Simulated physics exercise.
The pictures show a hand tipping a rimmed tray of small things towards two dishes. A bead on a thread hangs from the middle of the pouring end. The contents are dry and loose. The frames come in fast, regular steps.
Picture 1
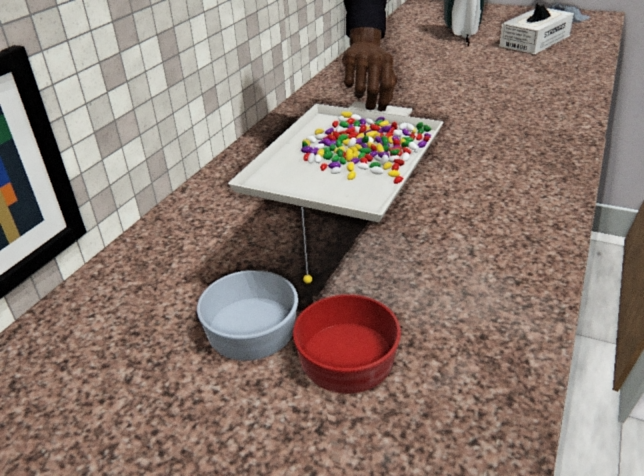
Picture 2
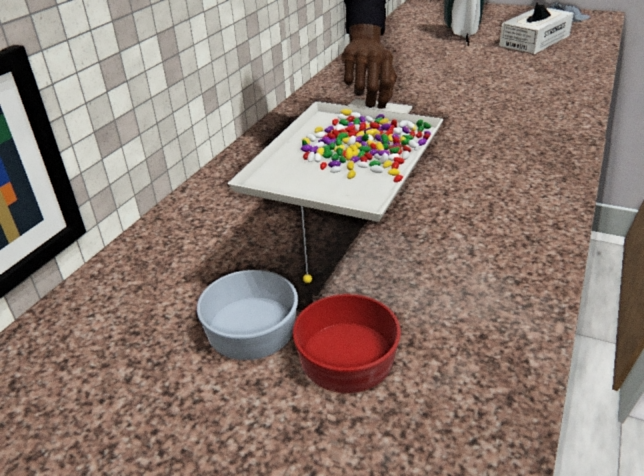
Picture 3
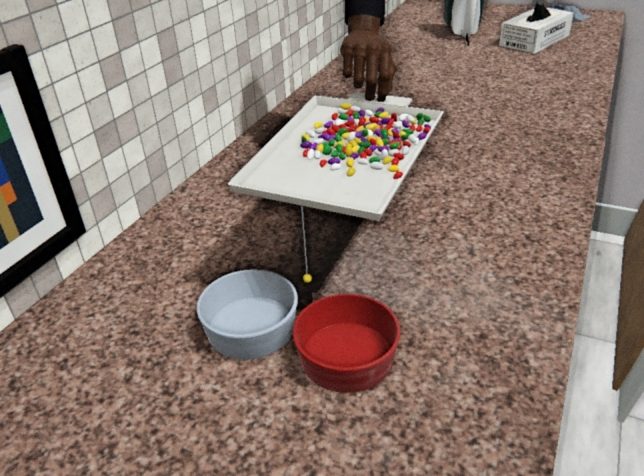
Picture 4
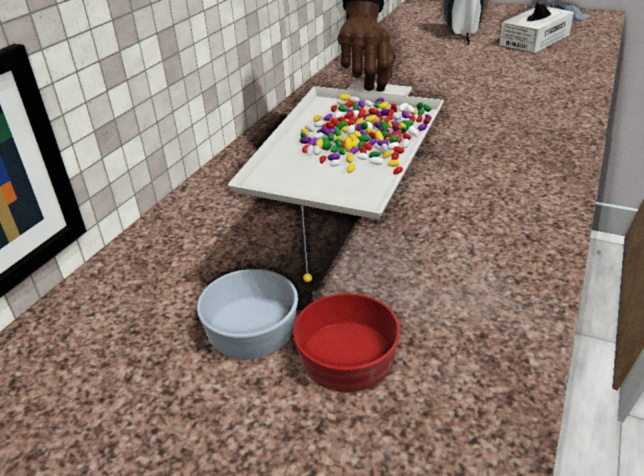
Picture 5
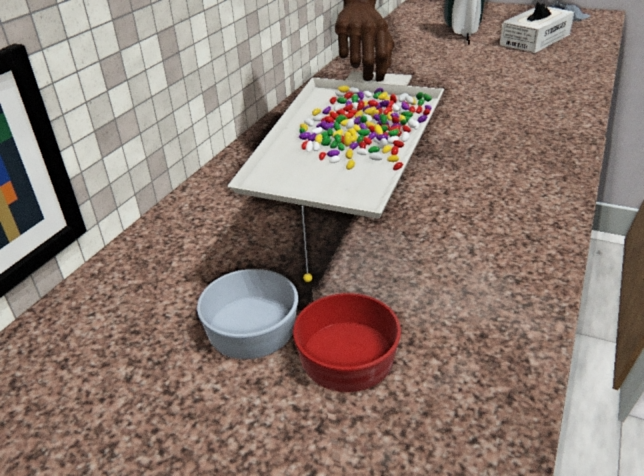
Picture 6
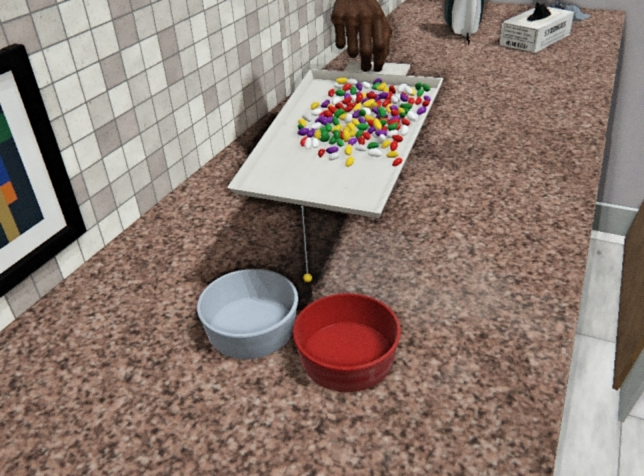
On a speckled countertop, a hand gradually raises the far end of a tray of colourful candies.
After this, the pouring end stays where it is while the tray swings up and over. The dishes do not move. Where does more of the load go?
Fuller: The left-hand dish.
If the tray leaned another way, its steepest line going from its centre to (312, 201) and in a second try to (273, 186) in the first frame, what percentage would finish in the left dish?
Near 30 % and 60 %.
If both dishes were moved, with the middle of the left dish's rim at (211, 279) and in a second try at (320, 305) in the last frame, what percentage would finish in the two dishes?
About 80 and 40 per cent.
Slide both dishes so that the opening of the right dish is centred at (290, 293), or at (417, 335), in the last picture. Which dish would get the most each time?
At the first place the right dish, at the second the dish on the left.
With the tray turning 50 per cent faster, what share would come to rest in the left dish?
Roughly 60 in a hundred.
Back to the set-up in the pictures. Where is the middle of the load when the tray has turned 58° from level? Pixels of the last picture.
Close to (284, 192).
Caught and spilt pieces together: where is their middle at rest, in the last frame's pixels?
Roughly at (255, 328).
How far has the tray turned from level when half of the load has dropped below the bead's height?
At some 100 degrees.
Shortly afterwards, tray tipped steeply; near two thirds on the tray; a little in the right dish; a little in the left dish; only a few outside both; a little in the air.
Next, tray tipped right over; near a third on the tray; a little in the right dish; near a third in the left dish; a little outside both; a little in the air.
Some moments later, tray tipped past a quarter turn; near a quarter in the right dish; near two thirds in the left dish; a little outside both.
In the end, tray tipped past a quarter turn; near a quarter in the right dish; near two thirds in the left dish; a little outside both.
